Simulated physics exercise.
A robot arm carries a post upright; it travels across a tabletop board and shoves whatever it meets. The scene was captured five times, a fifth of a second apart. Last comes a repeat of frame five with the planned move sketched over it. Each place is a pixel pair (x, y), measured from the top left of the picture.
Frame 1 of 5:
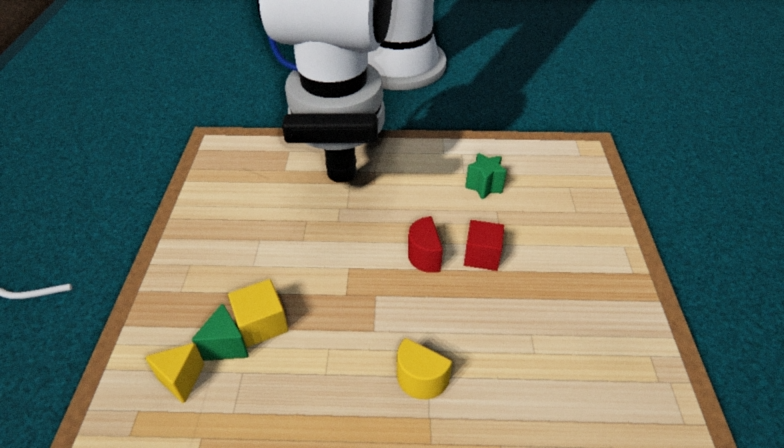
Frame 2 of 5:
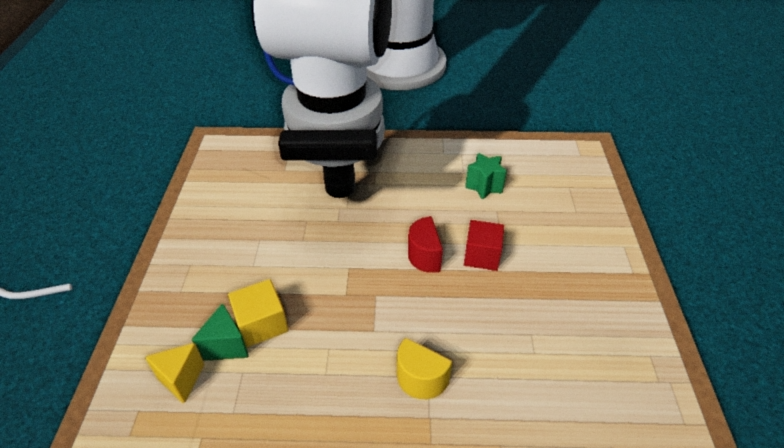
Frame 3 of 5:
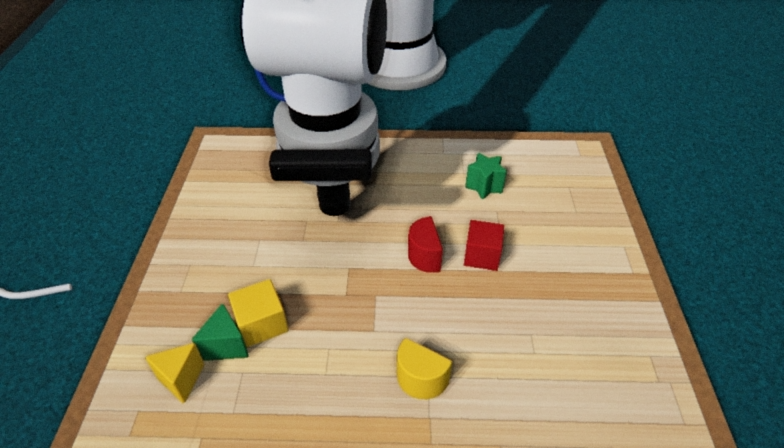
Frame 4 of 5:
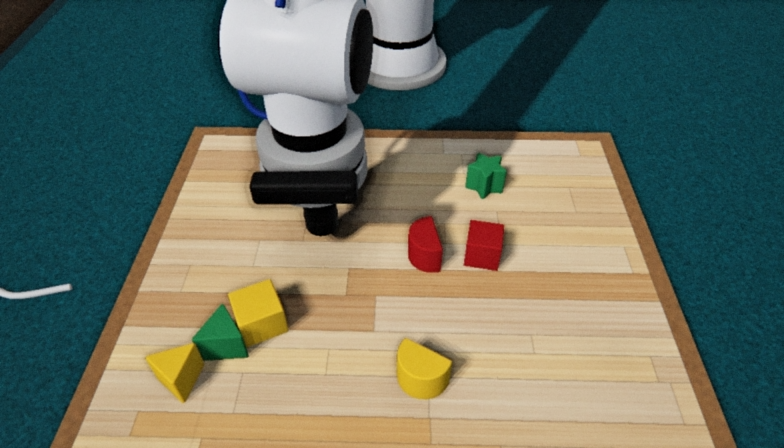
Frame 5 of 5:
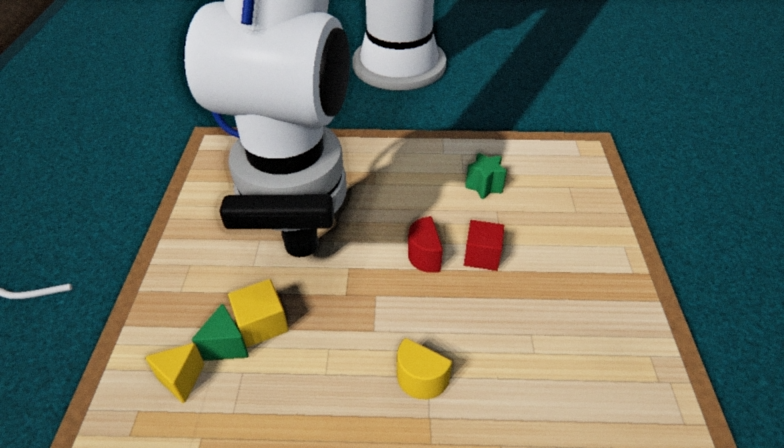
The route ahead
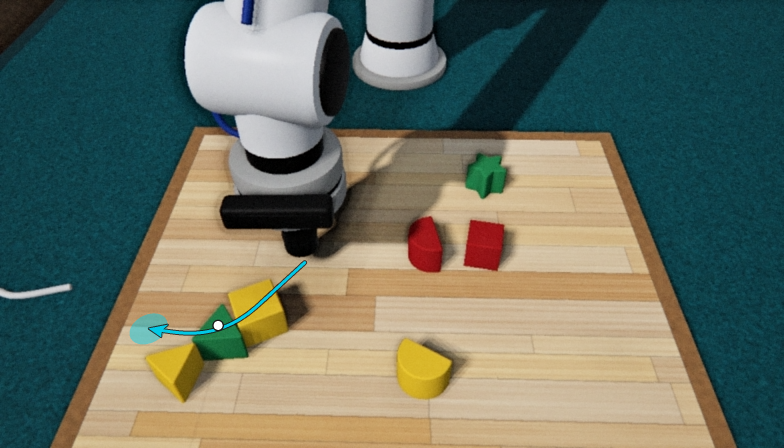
In this clip, a white robot arm with a black post moves its lower end forward and slightly left over a wooden board, while the scattered red, green and yellow blocks stay still.
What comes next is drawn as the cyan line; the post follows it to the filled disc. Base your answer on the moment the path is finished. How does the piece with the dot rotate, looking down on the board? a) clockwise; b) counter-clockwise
b - counter-clockwise.
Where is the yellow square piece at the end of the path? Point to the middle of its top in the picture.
Around (251, 327).
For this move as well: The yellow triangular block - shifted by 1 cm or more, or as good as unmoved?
That block ends up displaced.
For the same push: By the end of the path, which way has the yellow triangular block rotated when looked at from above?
Answer: With the clock.
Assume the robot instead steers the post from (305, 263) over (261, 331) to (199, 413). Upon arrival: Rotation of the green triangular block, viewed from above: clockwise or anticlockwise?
It spins with the clock.
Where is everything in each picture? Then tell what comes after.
Post's lower end at (342, 174); yellow triangular block at (171, 360); green triangular block at (218, 325); yellow square piece at (255, 301), in the first picture.
Post at (340, 189); blocks still, in the second picture.
Post at (335, 206); blocks still, in the third picture.
Post at (322, 226); blocks still, in the fourth picture.
Post at (302, 246); yellow triangular block at (171, 360); green triangular block at (218, 325); yellow square piece at (255, 301), in the fifth picture.
Drawn move, from (305, 263) through (264, 300) and (210, 331) to (149, 329); the dot is on the green triangular block.
The first path, step by step. One third of the way, post at (259, 284); green triangular block at (214, 330); yellow square piece at (252, 313).
Two thirds of the way, post at (202, 316); yellow triangular block at (168, 377), turned 50° clockwise; green triangular block at (197, 342), turned 40° anticlockwise; yellow square piece at (251, 327).
At the end, post at (140, 313); yellow triangular block at (168, 376), turned 50° clockwise; green triangular block at (193, 341), turned 55° anticlockwise; yellow square piece at (251, 327).
